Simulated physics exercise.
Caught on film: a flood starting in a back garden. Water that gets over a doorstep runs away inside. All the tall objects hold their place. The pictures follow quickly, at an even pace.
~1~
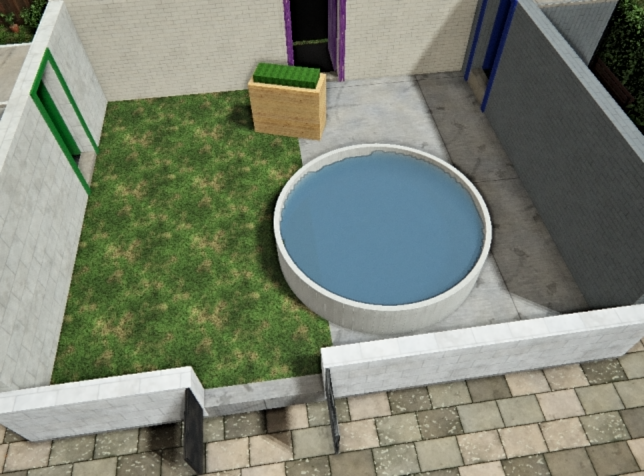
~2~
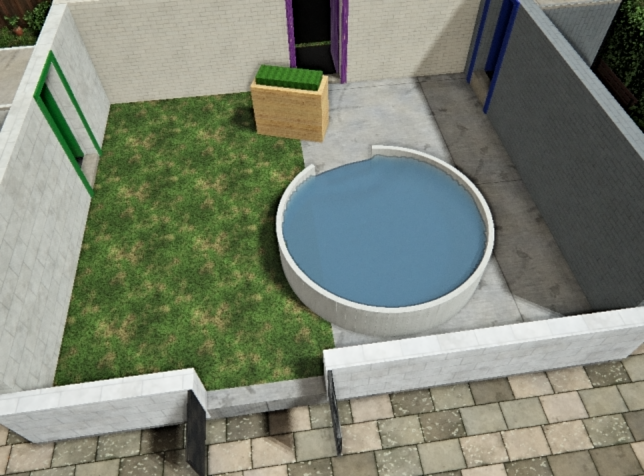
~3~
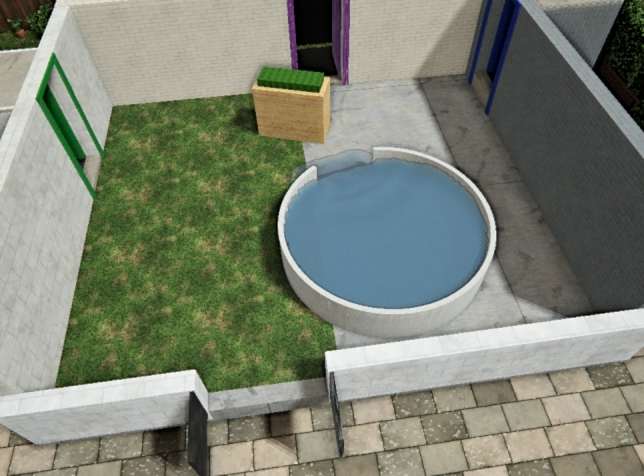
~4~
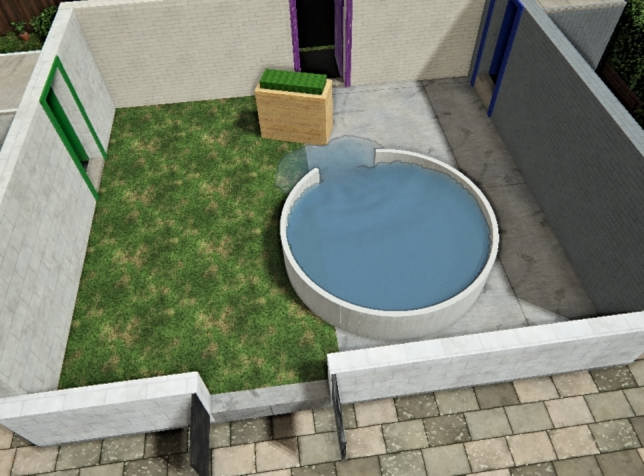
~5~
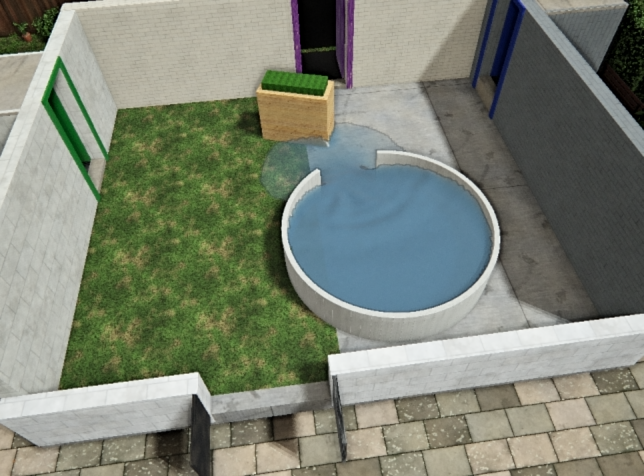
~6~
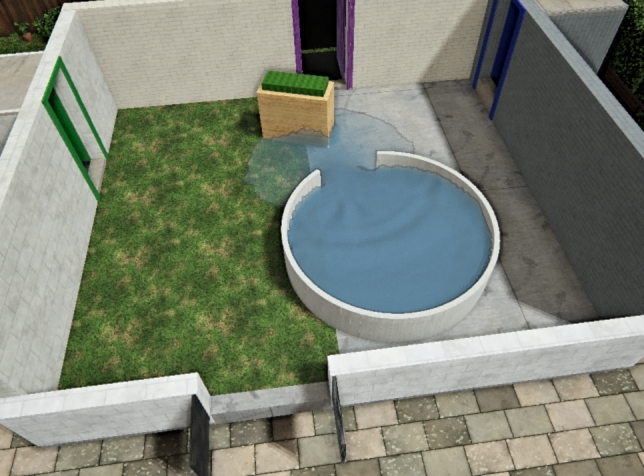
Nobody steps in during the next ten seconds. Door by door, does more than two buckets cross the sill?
The green door admits no more than that; the purple door lets in a lot; the blue door admits no more than that.
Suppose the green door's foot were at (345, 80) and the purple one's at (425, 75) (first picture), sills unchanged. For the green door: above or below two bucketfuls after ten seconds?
Then: The green one passes that mark.
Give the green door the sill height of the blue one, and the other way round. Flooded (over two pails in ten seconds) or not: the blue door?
Blue door goes over.
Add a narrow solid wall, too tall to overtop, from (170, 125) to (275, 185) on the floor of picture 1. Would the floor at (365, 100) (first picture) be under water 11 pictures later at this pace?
Verdict: Covered.
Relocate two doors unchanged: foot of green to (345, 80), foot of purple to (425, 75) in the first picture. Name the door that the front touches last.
I say the door marked blue.
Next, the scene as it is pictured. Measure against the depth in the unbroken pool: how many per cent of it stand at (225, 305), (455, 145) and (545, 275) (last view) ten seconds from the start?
About 10, 8 and 18 per cent.
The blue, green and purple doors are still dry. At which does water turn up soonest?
That is the purple door.
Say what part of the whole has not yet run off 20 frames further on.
Near 100 in a hundred.
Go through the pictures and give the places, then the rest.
The first picture shows the pool at (381, 219) is whole and still.
In the second picture, the front is at a hidden place, out from the gap on the pool's far side.
In the third picture, the front is at a hidden place, out from the gap on the pool's far side.
In the fourth picture, the front is at (292, 156), out from the gap on the pool's far side.
In the fifth picture, water pours out on the pool's far side and has run to (348, 126).
In the sixth picture, the front is at (342, 111), out from the gap on the pool's far side.
A moment on, water covers 20 % of the floor; the green door not reached, the purple door under two buckets in, the blue door not reached.
Next, water covers 30 % of the floor; the green door not reached, the purple door under two buckets in, the blue door not reached.
Then, water covers 55 % of the floor; the green door wet at the sill, nothing in, the purple door over two buckets in, the blue door wet at the sill, nothing in.
Later, water covers 80 % of the floor; the green door under two buckets in, the purple door over two buckets in, the blue door wet at the sill, nothing in.
In the end, water covers 100 % of the floor; the green door under two buckets in, the purple door over two buckets in, the blue door wet at the sill, nothing in.
